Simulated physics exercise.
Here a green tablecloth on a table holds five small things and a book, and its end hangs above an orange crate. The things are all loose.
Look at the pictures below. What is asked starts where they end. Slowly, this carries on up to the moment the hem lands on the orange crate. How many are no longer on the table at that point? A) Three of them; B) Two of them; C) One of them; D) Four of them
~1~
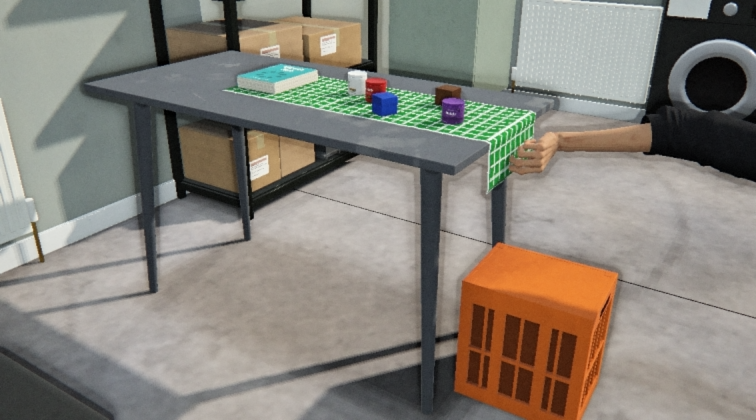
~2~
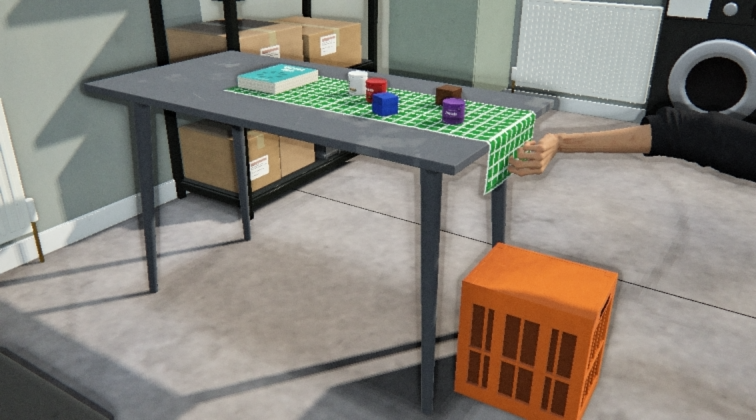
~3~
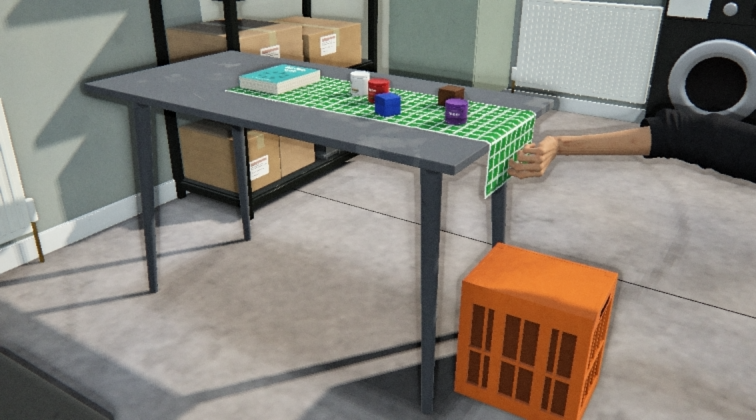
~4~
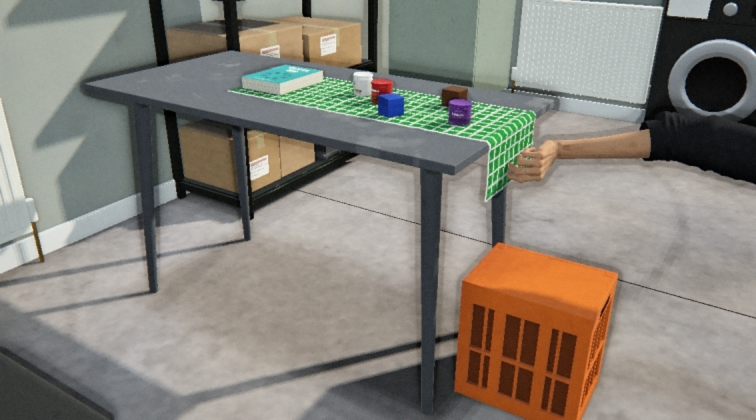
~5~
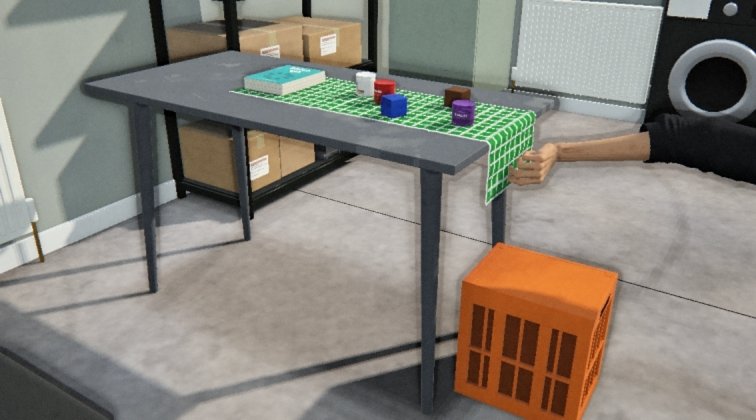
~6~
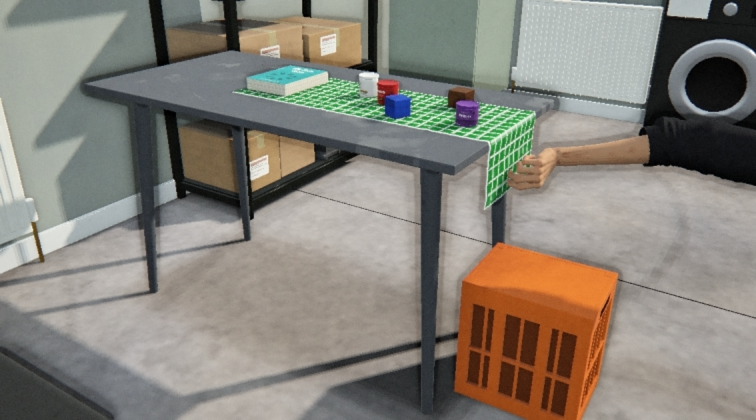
Two of them (B).
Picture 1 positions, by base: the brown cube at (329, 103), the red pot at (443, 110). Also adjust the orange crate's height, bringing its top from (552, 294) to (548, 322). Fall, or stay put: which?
Final state: The brown cube is still in place, the red pot is no longer up.
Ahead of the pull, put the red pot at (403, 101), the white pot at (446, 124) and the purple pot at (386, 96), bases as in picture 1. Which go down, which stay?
Result - red pot retained; white pot lost; purple pot retained.
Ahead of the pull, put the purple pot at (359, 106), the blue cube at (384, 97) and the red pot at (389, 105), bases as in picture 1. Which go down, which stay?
The purple pot would stay in place, the blue cube would stay in place, the red pot would stay in place.
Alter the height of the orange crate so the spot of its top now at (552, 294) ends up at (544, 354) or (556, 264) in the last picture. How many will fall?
It comes to 4 and 1 over the edge.
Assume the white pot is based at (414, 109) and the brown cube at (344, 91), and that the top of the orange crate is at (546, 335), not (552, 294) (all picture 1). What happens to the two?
The white pot ends up off the top and the brown cube ends up still on top.
Soon after, hem near (505, 245); purple pot gone.
After that, hem on the crate; purple pot and brown cube gone.
In the end, hem on the crate; purple pot and brown cube gone. Over the edge go two.
